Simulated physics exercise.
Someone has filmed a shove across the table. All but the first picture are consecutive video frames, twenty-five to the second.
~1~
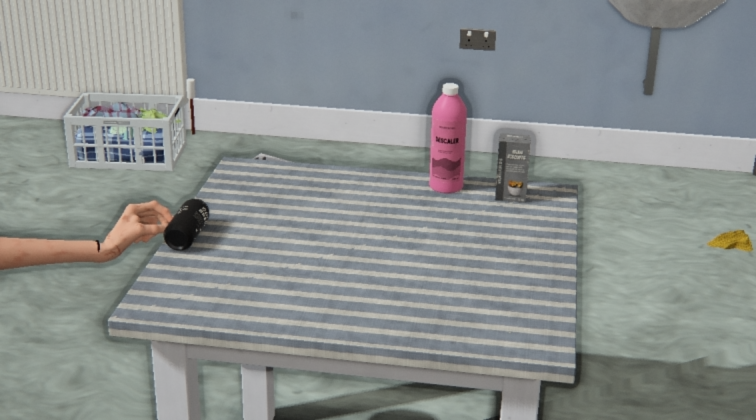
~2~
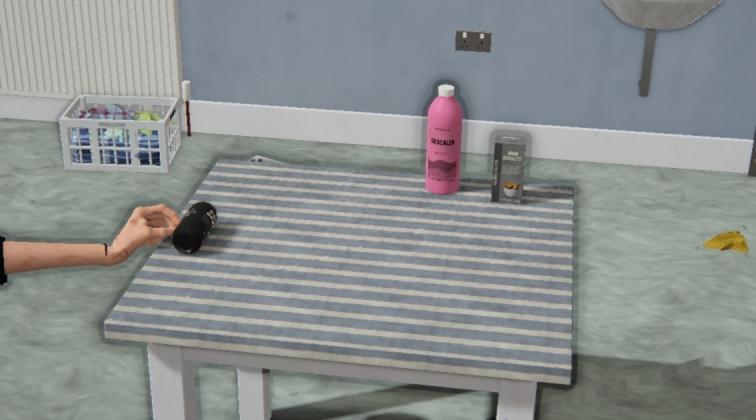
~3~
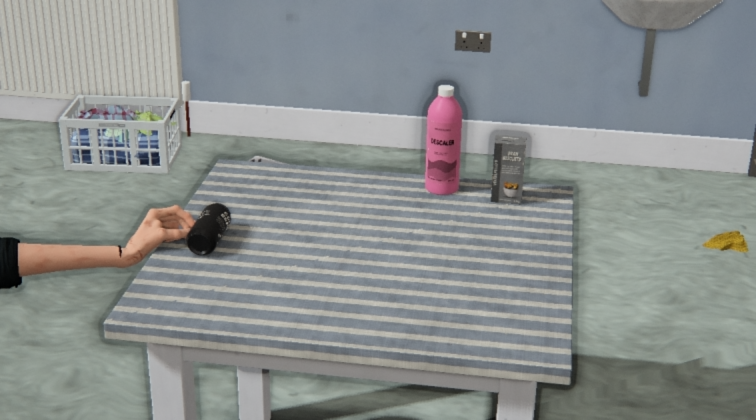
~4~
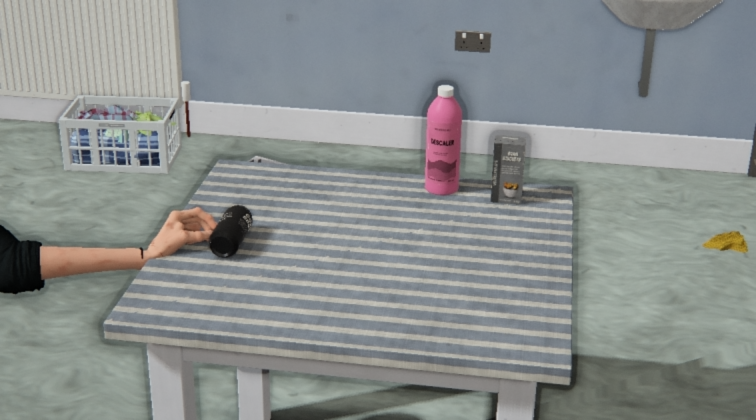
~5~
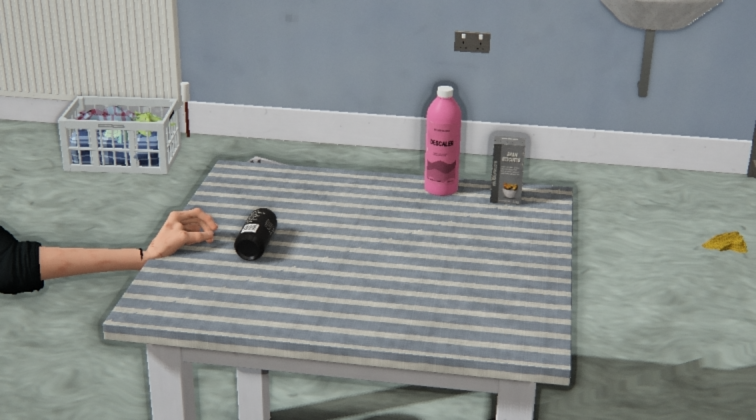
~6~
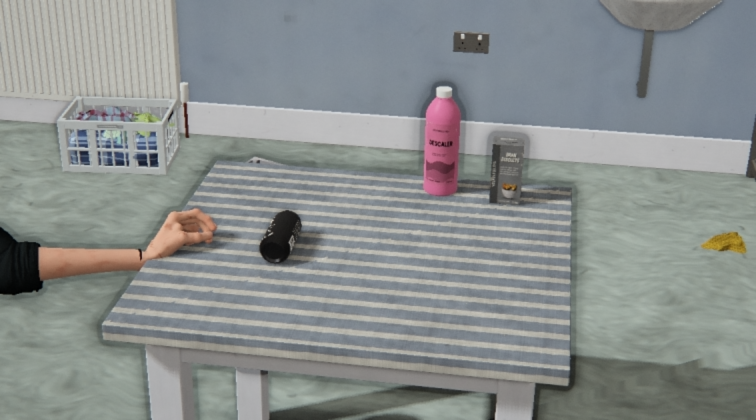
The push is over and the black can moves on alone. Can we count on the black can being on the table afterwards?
The black can drops to the floor.
Then, 0.30 s after the last picture, black can rolled well along near (465, 252).
Then, 0.70 s after the last picture, black can now off the table.
By the end, off the table, black can.
